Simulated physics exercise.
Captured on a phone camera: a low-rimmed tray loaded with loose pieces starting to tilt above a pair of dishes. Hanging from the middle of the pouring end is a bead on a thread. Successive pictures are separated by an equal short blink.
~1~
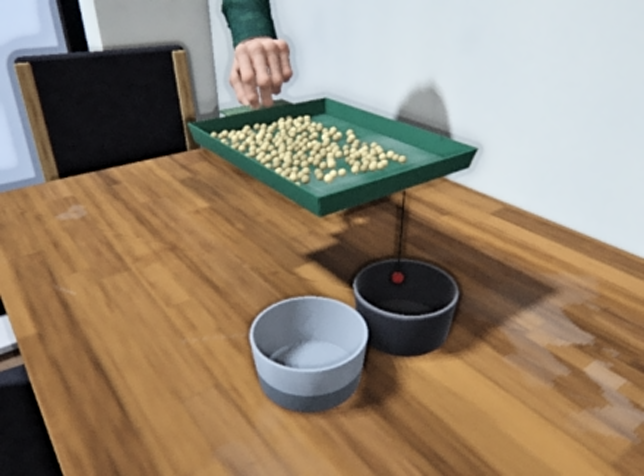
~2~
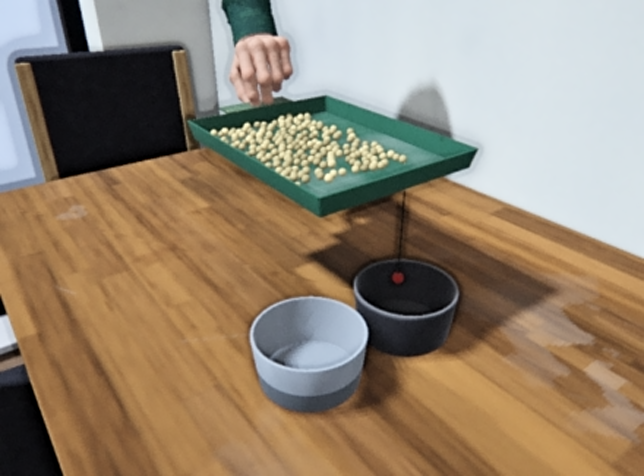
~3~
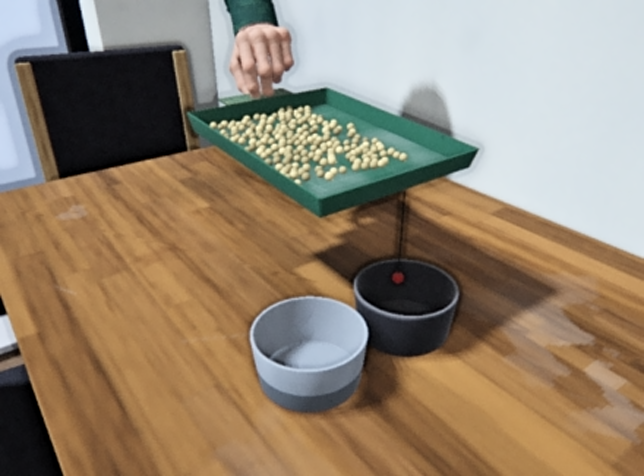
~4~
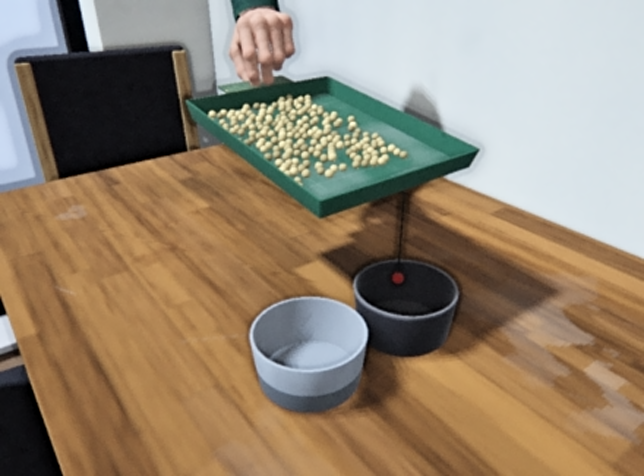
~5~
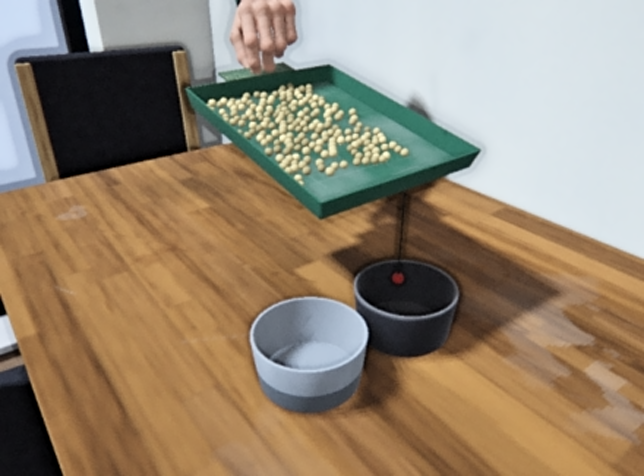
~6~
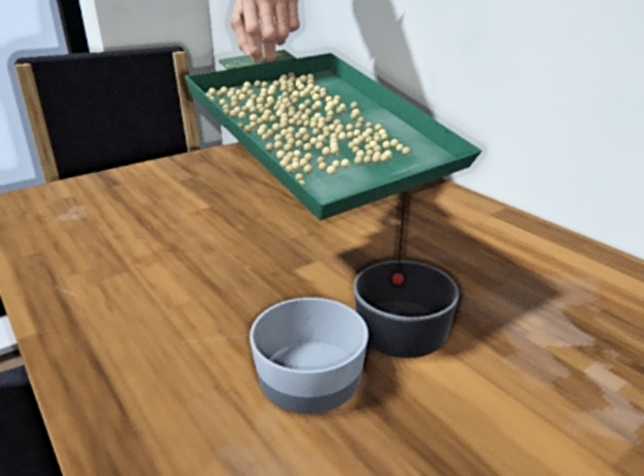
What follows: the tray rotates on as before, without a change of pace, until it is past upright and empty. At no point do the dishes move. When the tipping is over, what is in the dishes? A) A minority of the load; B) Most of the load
A minority of the load (A).
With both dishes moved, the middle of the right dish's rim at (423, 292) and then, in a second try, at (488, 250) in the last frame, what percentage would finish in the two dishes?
Roughly 60% first, roughly 10% second.
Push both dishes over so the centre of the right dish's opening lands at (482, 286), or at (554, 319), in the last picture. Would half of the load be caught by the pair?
Catch, run one: Past the halfway mark; run two: Below the halfway mark.
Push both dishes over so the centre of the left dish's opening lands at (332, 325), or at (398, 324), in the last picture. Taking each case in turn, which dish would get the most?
It comes out as the dish further left in the first try and the dish further left in the second.
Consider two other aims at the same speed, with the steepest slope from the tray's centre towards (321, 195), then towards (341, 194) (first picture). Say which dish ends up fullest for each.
In the first case it's the one on the left, in the second the one on the left.
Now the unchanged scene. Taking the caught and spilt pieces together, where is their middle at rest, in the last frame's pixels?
The centre settles at about (412, 392).
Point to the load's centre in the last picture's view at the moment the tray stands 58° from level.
Roughly at (377, 178).
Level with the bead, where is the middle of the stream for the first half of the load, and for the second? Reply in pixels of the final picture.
The first part passes (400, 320); everything after passes (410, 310).
Soon after the last picture, tray tipped steeply; nearly all on the tray; a stray few in the air.
A little later, tray tipped right over; most on the tray; a stray few in the left dish; a stray few in the right dish; a small part outside both; about a quarter in the air.
Later still, tray tipped past a quarter turn; about a quarter in the left dish; a small part in the right dish; about two thirds outside both.
At rest, tray tipped past a quarter turn; about a quarter in the left dish; a small part in the right dish; about two thirds outside both.
